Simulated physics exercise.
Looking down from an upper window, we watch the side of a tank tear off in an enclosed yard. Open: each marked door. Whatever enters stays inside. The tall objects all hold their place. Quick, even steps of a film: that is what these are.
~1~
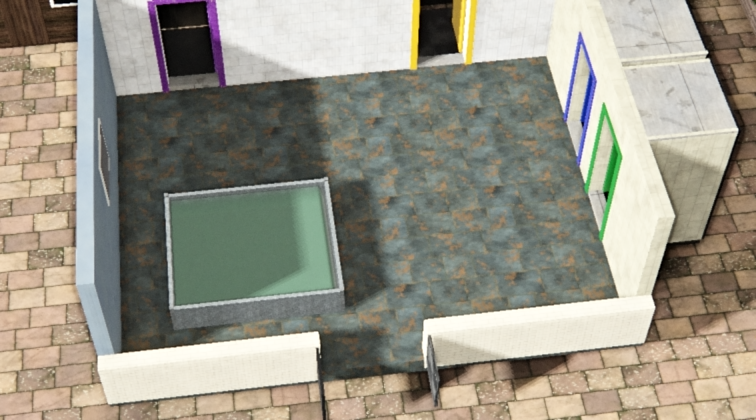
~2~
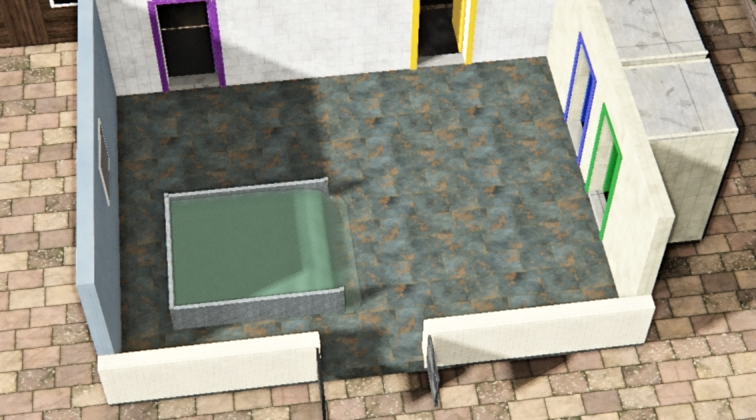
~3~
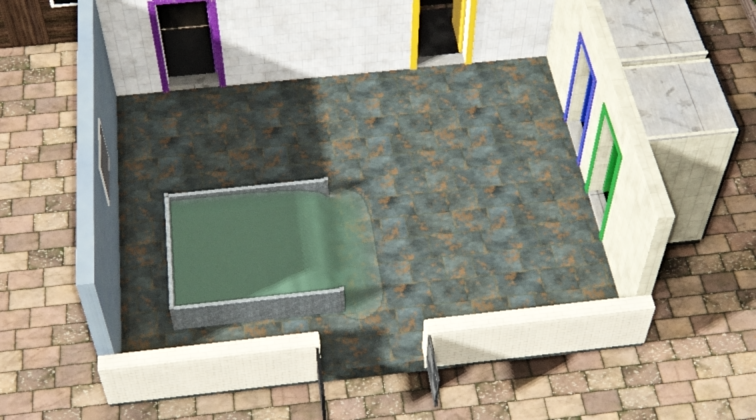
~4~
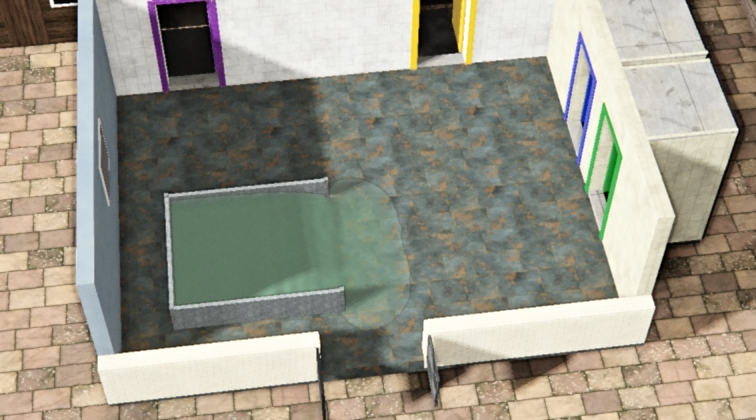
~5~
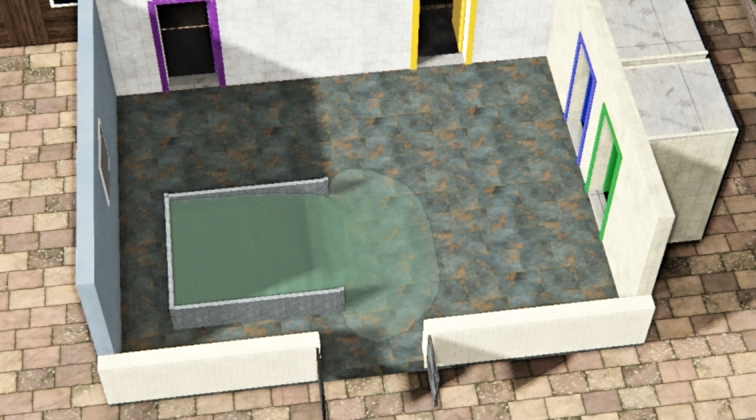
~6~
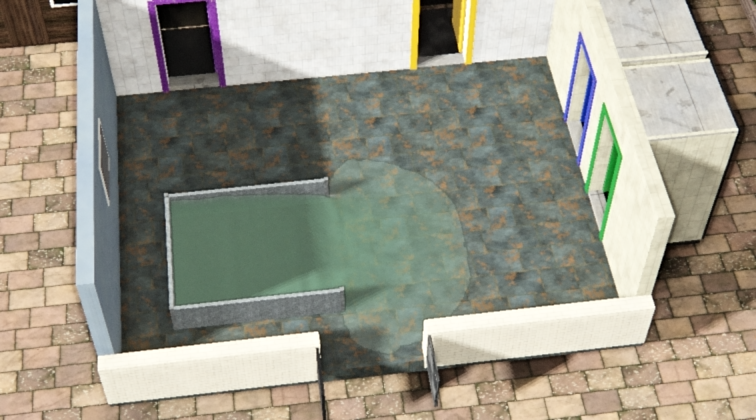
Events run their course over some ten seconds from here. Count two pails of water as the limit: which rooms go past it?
One by one: Green door: Above two buckets. Yellow door: Above two buckets. Blue door: Above two buckets. Purple door: Two buckets at most.
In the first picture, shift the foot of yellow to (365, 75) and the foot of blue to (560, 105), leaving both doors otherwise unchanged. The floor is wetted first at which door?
Go with the green one.
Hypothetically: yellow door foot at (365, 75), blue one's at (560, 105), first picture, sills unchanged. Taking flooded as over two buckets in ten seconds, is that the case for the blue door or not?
That blue one gets past the limit.
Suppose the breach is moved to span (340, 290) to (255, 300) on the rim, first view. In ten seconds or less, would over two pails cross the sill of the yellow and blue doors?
I'd say the yellow door stays shy of the line and the blue door stays shy of the line.
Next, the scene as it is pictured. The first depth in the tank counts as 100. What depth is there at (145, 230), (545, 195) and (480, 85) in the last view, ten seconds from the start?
Approx. values, in order: 0 %, 10 %, 14 %.
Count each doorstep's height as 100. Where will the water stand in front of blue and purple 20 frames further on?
The first sits near 480 in a hundred and the second near 0 in a hundred.
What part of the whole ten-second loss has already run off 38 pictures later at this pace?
It would be around 70 %.
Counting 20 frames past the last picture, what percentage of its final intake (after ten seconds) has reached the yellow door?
It would be roughly 0 percent of the ten-second total.
A moment on, water covers 35 % of the floor; the green door not reached, the yellow door not reached, the blue door not reached, the purple door not reached.
Next, water covers 45 % of the floor; the green door over two buckets in, the yellow door not reached, the blue door wet at the sill, nothing in, the purple door not reached.
Then, water covers 55 % of the floor; the green door far over two buckets in, the yellow door wet at the sill, nothing in, the blue door over two buckets in, the purple door not reached.
Later, water covers 55 % of the floor; the green door far over two buckets in, the yellow door under two buckets in, the blue door far over two buckets in, the purple door not reached.
In the end, water covers 85 % of the floor; the green door far over two buckets in, the yellow door over two buckets in, the blue door far over two buckets in, the purple door wet at the sill, nothing in.
